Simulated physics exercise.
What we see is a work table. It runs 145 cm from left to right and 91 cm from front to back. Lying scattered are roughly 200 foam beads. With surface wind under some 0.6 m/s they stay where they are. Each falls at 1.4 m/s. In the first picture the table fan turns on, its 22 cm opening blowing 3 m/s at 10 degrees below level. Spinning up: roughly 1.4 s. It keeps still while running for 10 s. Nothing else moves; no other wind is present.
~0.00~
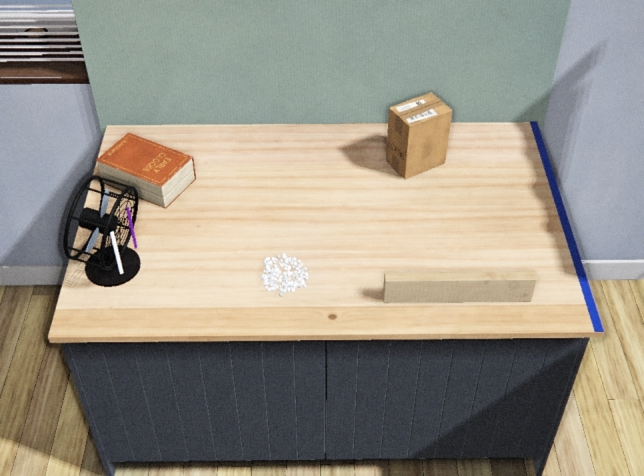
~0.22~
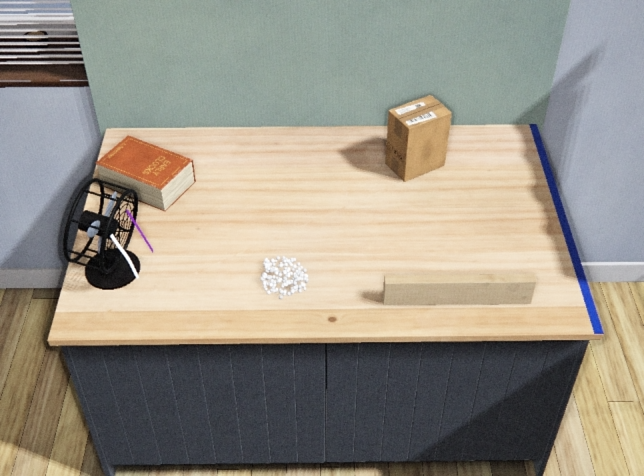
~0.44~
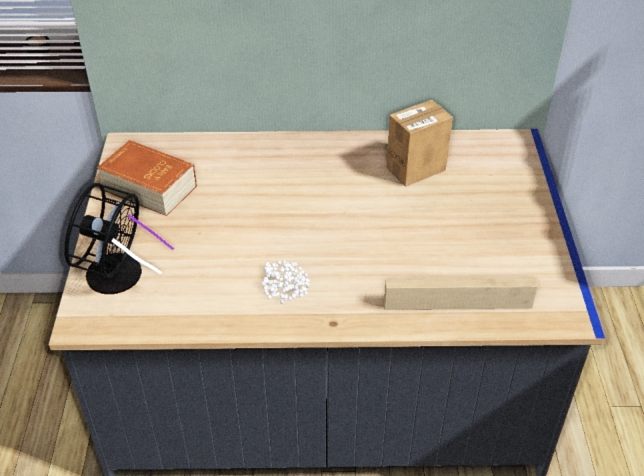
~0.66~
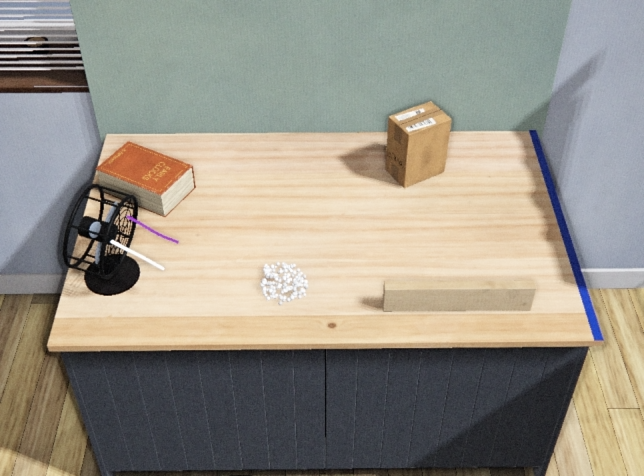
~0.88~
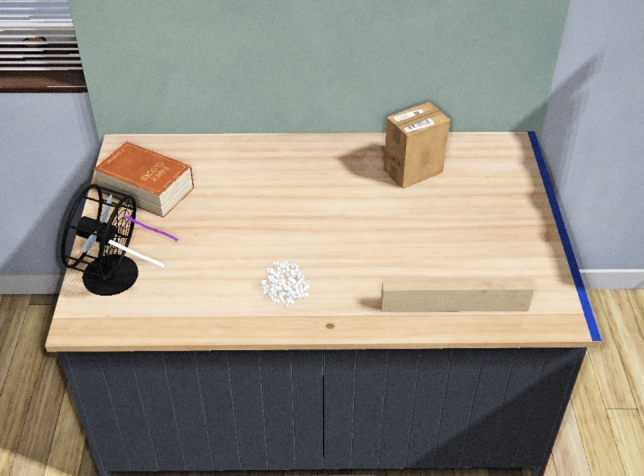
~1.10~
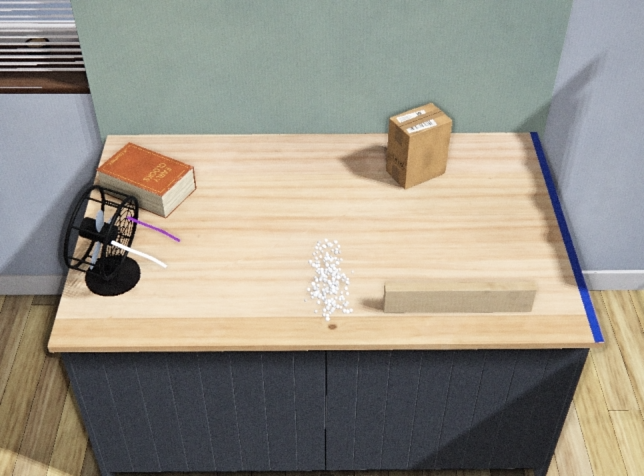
Ribbons on a black fan lift and stream rightward, then white foam beads slide right across the table.
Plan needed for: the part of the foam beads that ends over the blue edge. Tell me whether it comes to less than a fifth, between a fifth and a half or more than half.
Beyond half.
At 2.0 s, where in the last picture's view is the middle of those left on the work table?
I'd point to somewhere around (509, 209).
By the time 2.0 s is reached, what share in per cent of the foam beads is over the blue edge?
I reckon close to 40 %.
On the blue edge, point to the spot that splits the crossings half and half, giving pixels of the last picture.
About (566, 222).
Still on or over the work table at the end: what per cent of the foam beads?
Roughly 10 per cent.
After 2.0 s the count stands so, 42 % are over the blue edge; the middle of those still in play is near (522, 210).
After 3.2 s the count stands so, 62 % are over the blue edge; the middle of those still in play is near (466, 203).
After 5.5 s the count stands so, 73 % are over the blue edge.
After 10.0 s, at the end, 78 % are over the blue edge.
